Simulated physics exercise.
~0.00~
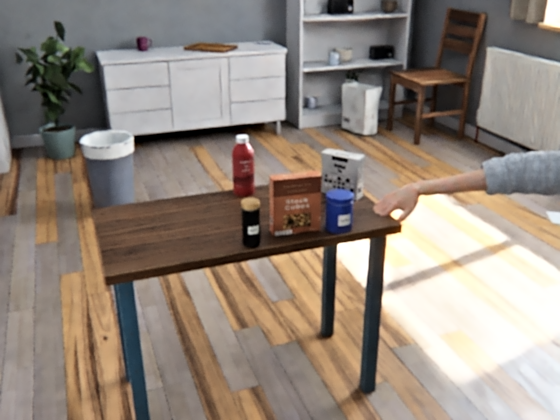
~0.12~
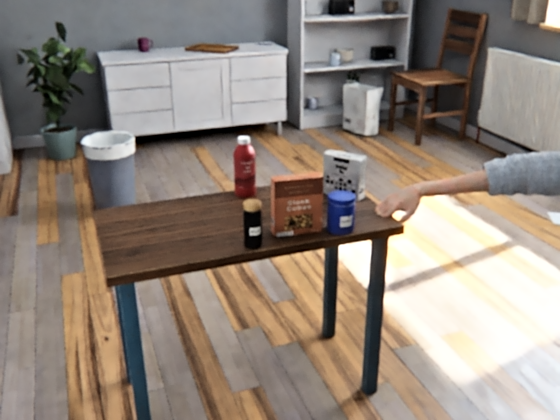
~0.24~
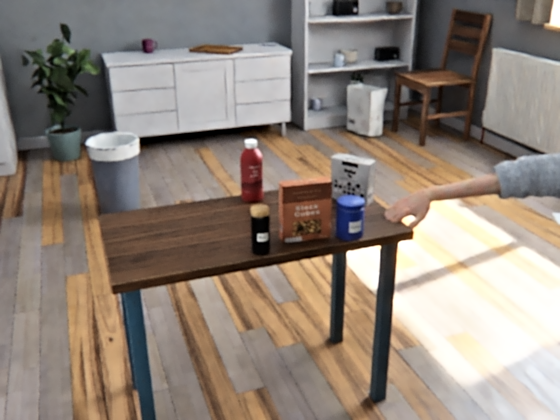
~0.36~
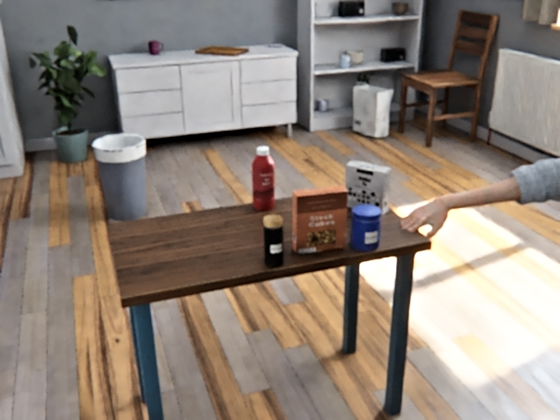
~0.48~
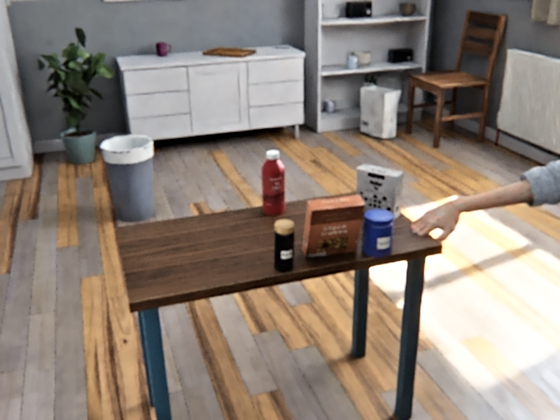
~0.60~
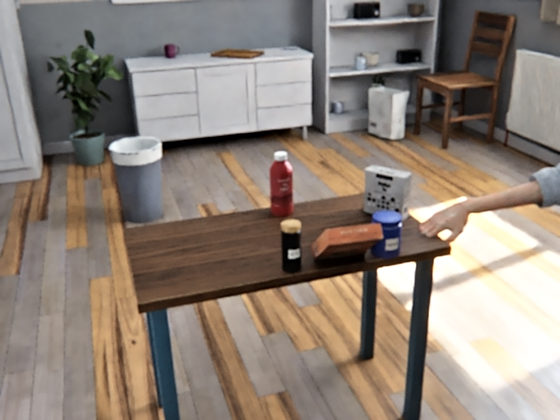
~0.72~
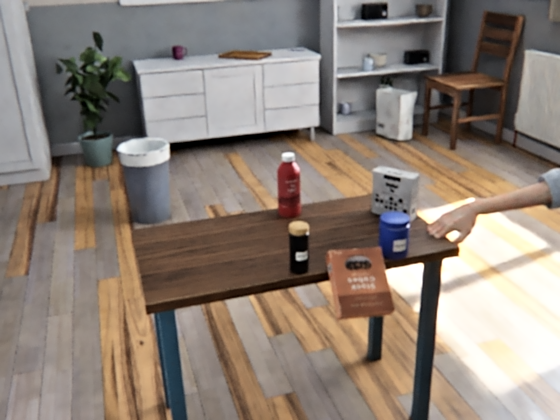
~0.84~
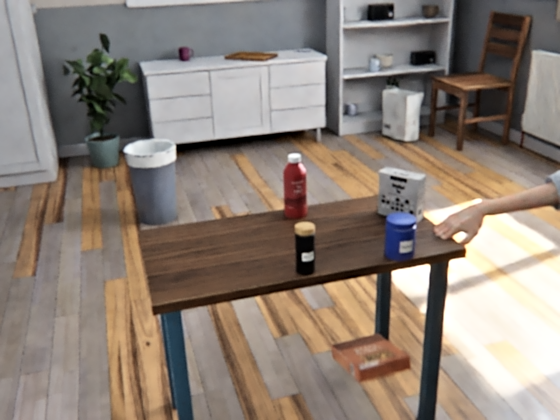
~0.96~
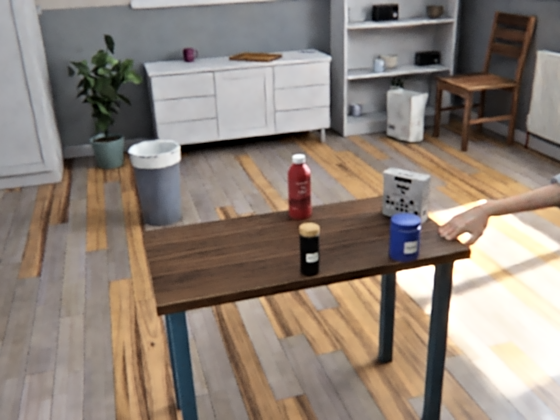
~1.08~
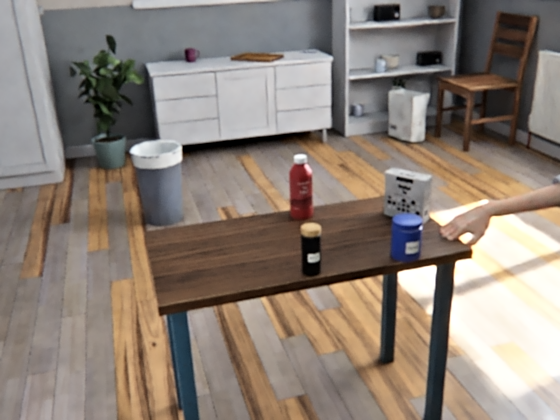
A dark wooden table with blue legs, seen from slightly above in a bright room with a plank floor, carries a red bottle, a white packet, a blue jar, a black shaker and an orange packet near its right half. A hand in a grey sleeve rests on its right edge as the view drifts slightly left. The orange packet, standing near the front, leans forward and topples toward the viewer. It tumbles over the front edge, turning upside down, and drops below the tabletop out of sight. The bottle, jar, shaker and white packet remain upright on the table.
